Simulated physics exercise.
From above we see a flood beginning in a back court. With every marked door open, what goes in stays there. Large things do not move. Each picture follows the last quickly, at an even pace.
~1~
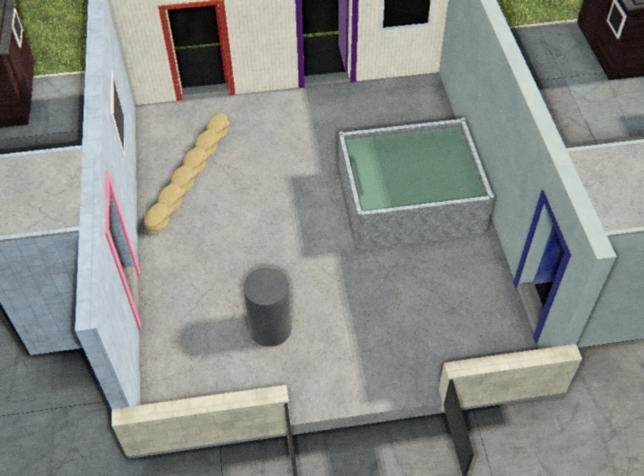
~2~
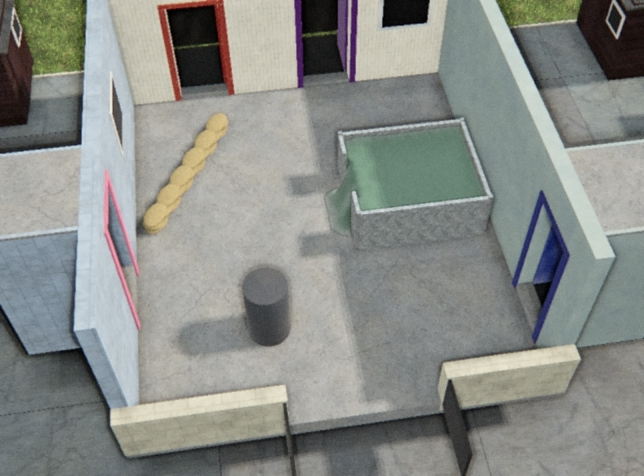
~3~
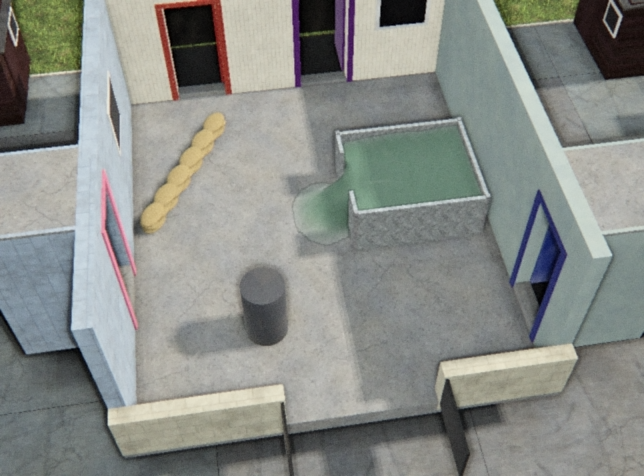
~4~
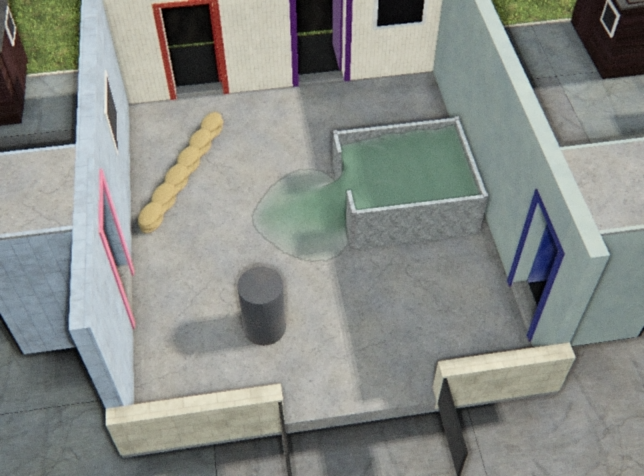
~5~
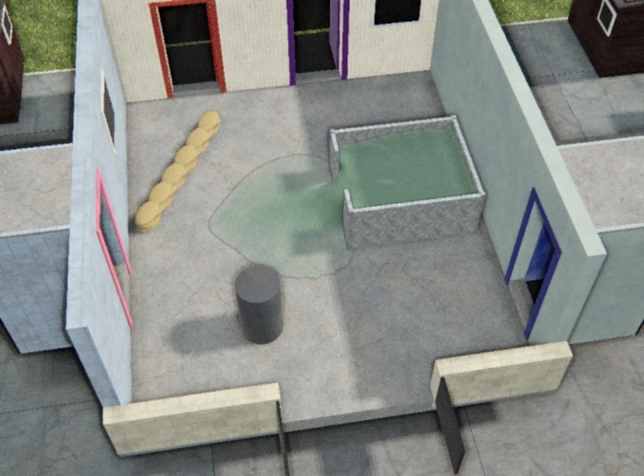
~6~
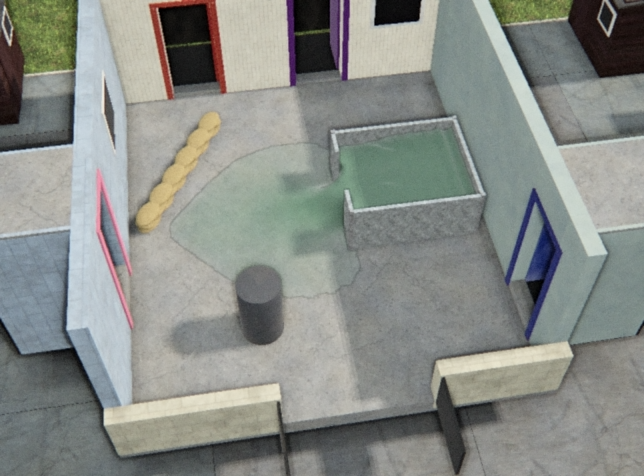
Green water pours from a gap in the left side of a stone-walled tank in a walled court, then spreads leftward across the grey paving in a widening sheet, between a row of yellow rounded shapes and a dark cylinder.
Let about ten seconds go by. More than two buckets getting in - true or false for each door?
Pink door: False; red door: False; purple door: False; blue door: False.
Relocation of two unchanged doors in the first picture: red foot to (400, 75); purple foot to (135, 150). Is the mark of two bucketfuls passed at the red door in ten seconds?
As it turns out, the red one stays within bounds.
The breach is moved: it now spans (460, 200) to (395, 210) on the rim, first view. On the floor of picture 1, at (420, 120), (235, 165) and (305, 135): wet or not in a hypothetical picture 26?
The first spot is spared, the second spared and the third spared.
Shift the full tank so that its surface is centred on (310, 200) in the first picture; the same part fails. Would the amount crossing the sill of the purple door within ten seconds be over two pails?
Briefly, purple remains below.
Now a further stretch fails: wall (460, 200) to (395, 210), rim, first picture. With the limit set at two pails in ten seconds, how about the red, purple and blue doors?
Going door by door, the red door remains beneath it, the purple door remains beneath it, and the blue door crosses the threshold.
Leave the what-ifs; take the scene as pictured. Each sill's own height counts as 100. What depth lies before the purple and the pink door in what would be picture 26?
Approx. 100 % followed by 60 %.
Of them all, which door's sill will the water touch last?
That is the blue door.
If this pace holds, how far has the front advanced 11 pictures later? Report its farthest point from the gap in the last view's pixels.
Somewhere around (134, 430).
A moment on, water covers 30 % of the floor; the pink door wet at the sill, nothing in, the red door not reached, the purple door not reached, the blue door not reached.
Next, water covers 40 % of the floor; the pink door wet at the sill, nothing in, the red door wet at the sill, nothing in, the purple door not reached, the blue door not reached.
Then, water covers 55 % of the floor; the pink door wet at the sill, nothing in, the red door wet at the sill, nothing in, the purple door wet at the sill, nothing in, the blue door not reached.
Later, water covers 90 % of the floor; the pink door wet at the sill, nothing in, the red door wet at the sill, nothing in, the purple door wet at the sill, nothing in, the blue door wet at the sill, nothing in.
In the end, water covers 95 % of the floor; the pink door wet at the sill, nothing in, the red door wet at the sill, nothing in, the purple door wet at the sill, nothing in, the blue door wet at the sill, nothing in.
